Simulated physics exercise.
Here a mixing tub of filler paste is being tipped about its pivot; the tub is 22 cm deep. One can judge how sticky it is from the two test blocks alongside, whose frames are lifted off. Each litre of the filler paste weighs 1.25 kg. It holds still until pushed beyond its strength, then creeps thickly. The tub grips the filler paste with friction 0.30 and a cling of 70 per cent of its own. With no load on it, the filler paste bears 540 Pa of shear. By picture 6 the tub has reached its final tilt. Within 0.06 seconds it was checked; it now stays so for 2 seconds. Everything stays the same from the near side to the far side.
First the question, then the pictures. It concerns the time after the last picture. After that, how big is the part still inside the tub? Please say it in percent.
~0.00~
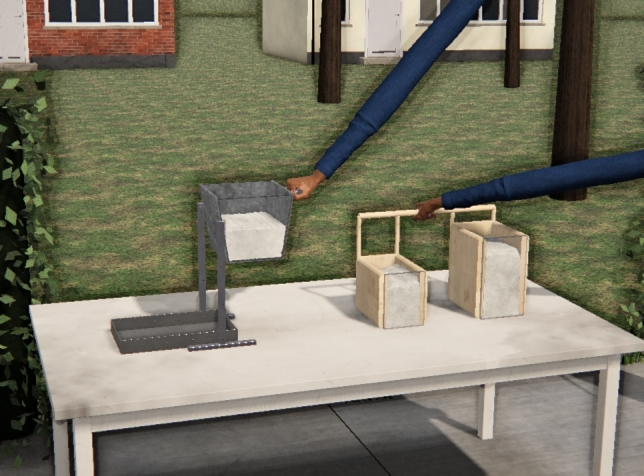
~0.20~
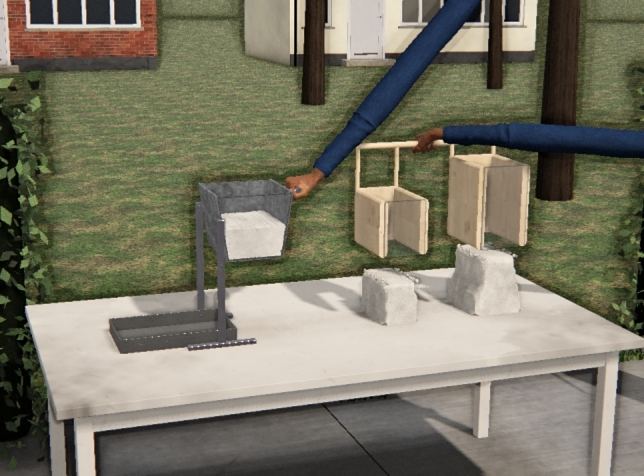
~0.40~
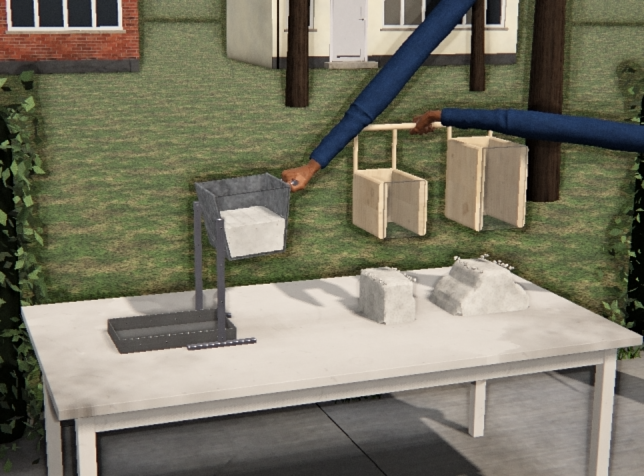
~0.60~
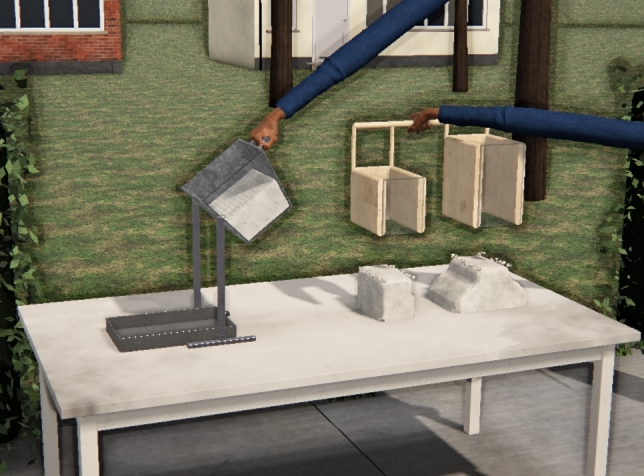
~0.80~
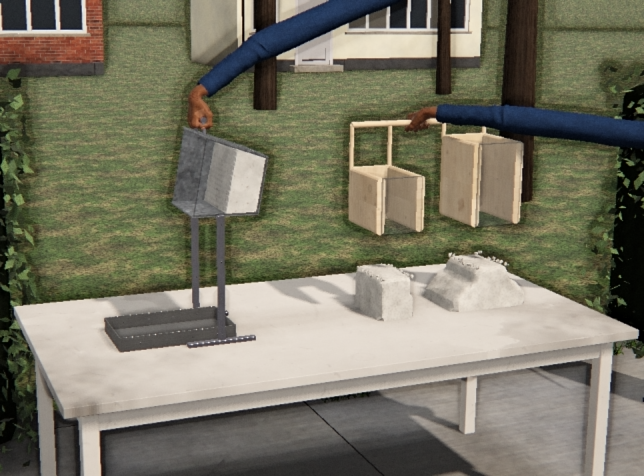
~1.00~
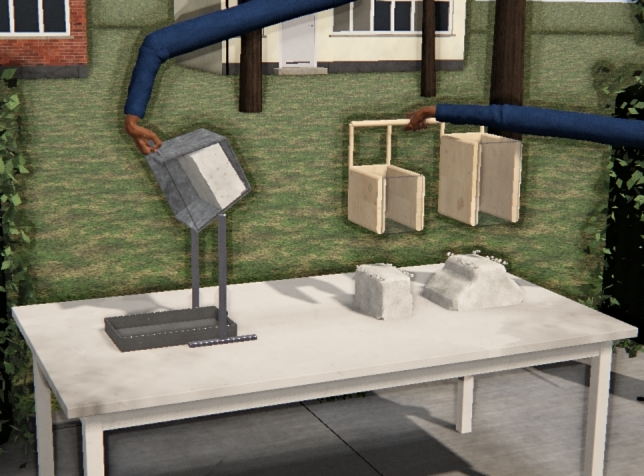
I would say roughly 0 per cent is still inside.
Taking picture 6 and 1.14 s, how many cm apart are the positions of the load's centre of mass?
About 11 cm.
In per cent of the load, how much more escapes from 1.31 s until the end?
I'd say close to 0 in a hundred.
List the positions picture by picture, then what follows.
The first picture shows handle-side rim at (291, 194), tilt 0 degrees; crest of the filler paste at (281, 227); block heights 17 cm, 26 cm (left to right).
The second picture shows handle-side rim at (291, 192), tilt 0 degrees; crest of the filler paste at (280, 225); block heights 16 cm, 22 cm (left to right).
The third picture shows handle-side rim at (288, 186), tilt 4 degrees; crest of the filler paste at (282, 220); block heights 16 cm, 17 cm (left to right).
The fourth picture shows handle-side rim at (260, 151), tilt 37 degrees; crest of the filler paste at (274, 182); block heights 16 cm, 17 cm (left to right).
The fifth picture shows handle-side rim at (205, 139), tilt 80 degrees; crest of the filler paste at (238, 151); block heights 16 cm, 17 cm (left to right).
The sixth picture shows handle-side rim at (163, 163), tilt 116 degrees; crest of the filler paste at (217, 144); block heights 16 cm, 17 cm (left to right).
After 1.14 s, the tub is at 116 degrees and holds 91 %.
After 1.31 s, the tub is at 116 degrees and holds 0 %.
After 1.48 s, the tub is at 116 degrees and holds 0 %.
After 1.65 s, the tub is at 116 degrees and holds 0 %.
After 3.00 s, the tub is at 116 degrees and holds 0 %.
